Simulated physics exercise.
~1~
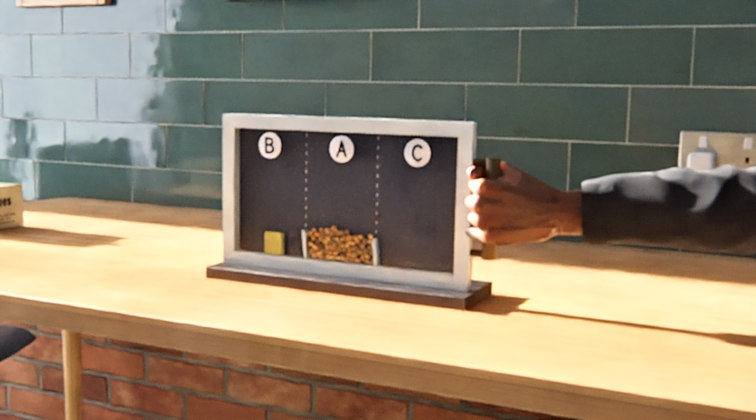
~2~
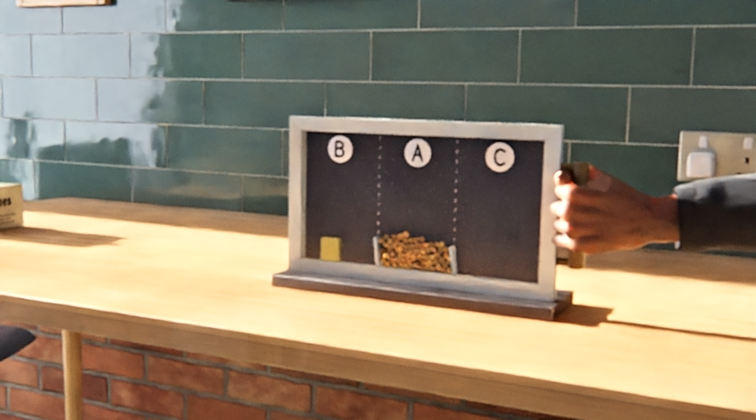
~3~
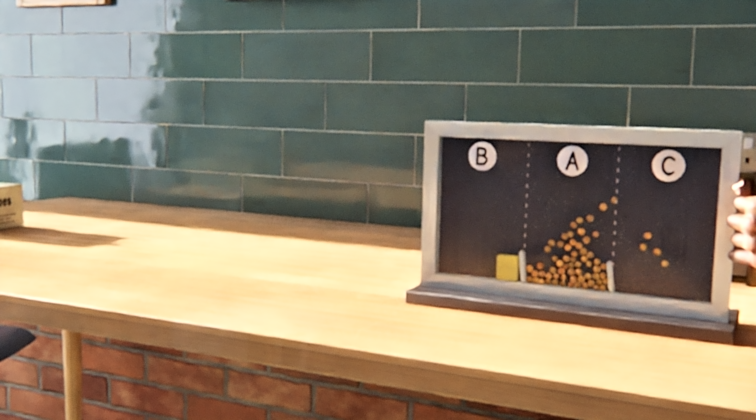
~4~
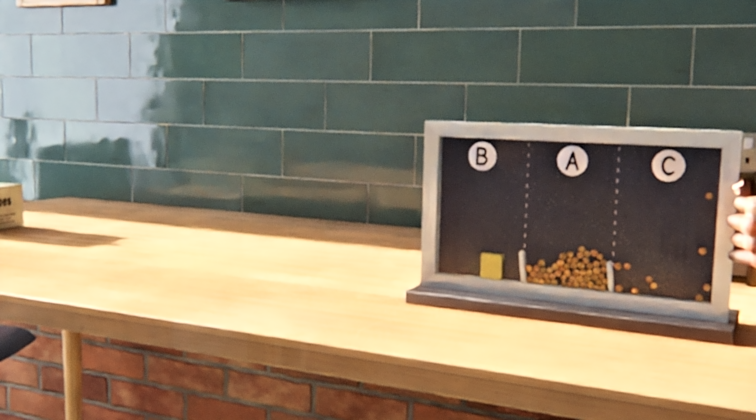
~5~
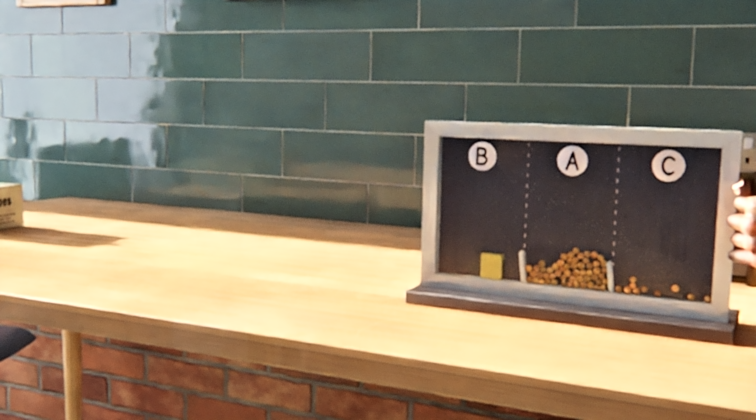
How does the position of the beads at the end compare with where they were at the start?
At the start the beads are heaped together in strip A, a little left of the middle of the view. By the end they are well to the right along the counter, most still in A and a few lying along the bottom of C.
